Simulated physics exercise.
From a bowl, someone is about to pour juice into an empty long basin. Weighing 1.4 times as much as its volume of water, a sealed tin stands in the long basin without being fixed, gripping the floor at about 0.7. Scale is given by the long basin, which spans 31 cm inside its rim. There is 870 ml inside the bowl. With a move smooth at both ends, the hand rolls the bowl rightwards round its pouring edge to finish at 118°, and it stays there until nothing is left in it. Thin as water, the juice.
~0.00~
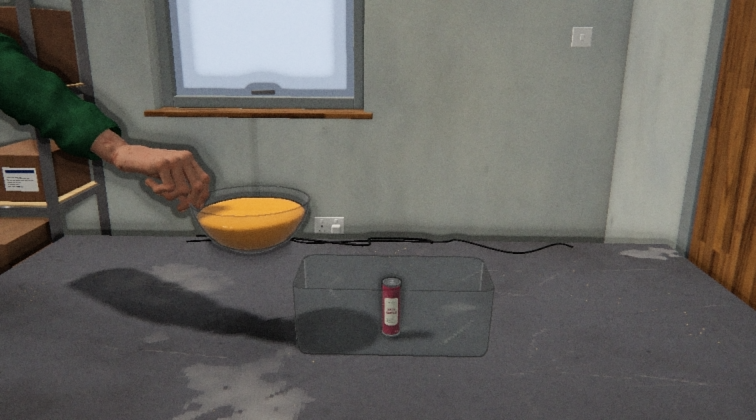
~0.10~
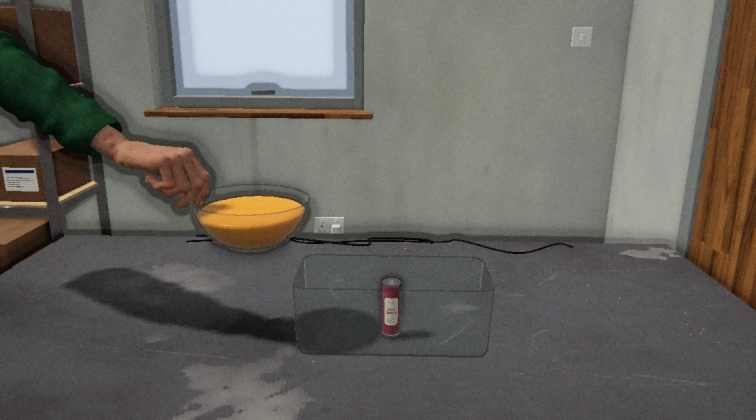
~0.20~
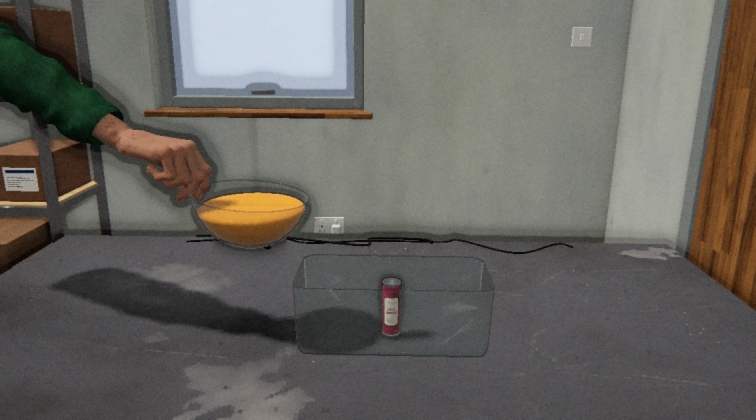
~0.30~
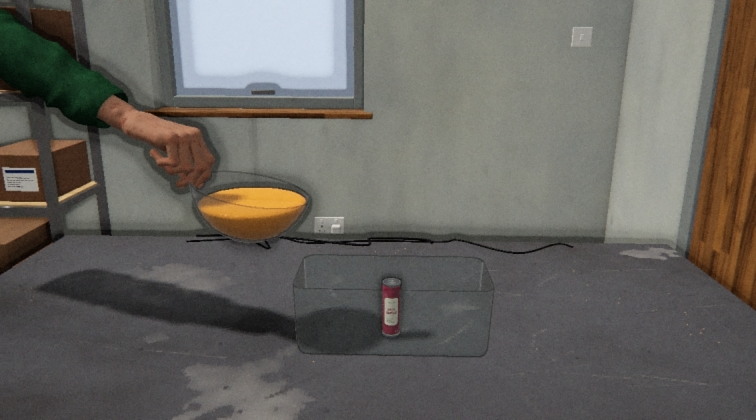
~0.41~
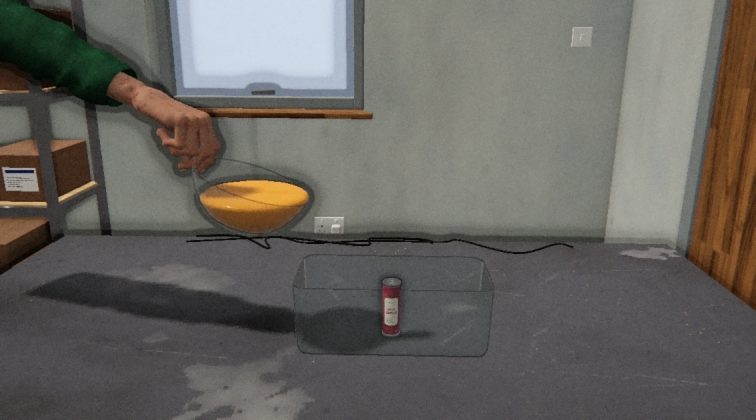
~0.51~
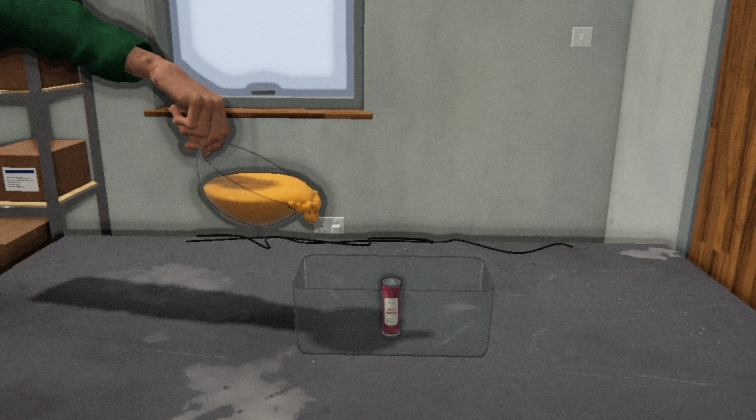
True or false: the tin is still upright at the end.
False.
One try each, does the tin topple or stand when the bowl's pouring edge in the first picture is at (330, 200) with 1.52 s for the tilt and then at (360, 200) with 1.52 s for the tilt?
Run one: It does not tip. Run two: It does not tip.
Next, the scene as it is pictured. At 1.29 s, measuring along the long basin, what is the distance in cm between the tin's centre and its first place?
Close to 7 cm.
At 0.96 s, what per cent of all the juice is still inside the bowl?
Near 12 in a hundred.
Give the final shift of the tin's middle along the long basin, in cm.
Looks like roughly 6.5 cm in total.
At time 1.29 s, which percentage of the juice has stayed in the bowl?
Roughly 0 percent remains.
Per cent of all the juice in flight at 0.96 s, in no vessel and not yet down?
Near 34 per cent of it all.
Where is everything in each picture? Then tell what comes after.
In the first picture, it leans 0°; its right rim is at (309, 202); the juice meets the walls at (200, 210) and (306, 211); the long basin's rim runs from (299, 271) to (488, 274); the tin's top is at (392, 284).
In the second picture, it leans 1°; its right rim is at (309, 202); the juice meets the walls at (200, 208) and (305, 210).
In the third picture, it leans 5°; its right rim is at (309, 202); the juice meets the walls at (201, 205) and (306, 207).
In the fourth picture, it leans 11°; its right rim is at (309, 202); the juice meets the walls at (201, 198) and (307, 202).
In the fifth picture, it leans 19°; its right rim is at (308, 202); the juice meets the walls at (203, 191) and (309, 198); 1 per cent is over the edge.
In the sixth picture, it leans 29°; its right rim is at (308, 202); the juice meets the walls at (206, 182) and (308, 196); 7 per cent is over the edge.
Then, 0.96 s in, the tilt is 83° and 12 per cent is still to pour; the tin stands where it began.
Then, 1.29 s in, the tilt is 112° and 0 per cent is still to pour; the tin lies on its side.
Then, 1.64 s in, the tilt is 118° and 0 per cent is still to pour; the tin lies on its side.
Then, 2.02 s in, the tilt is 118° and 0 per cent is still to pour; the tin lies on its side.
Finally, the tin lies on its side.
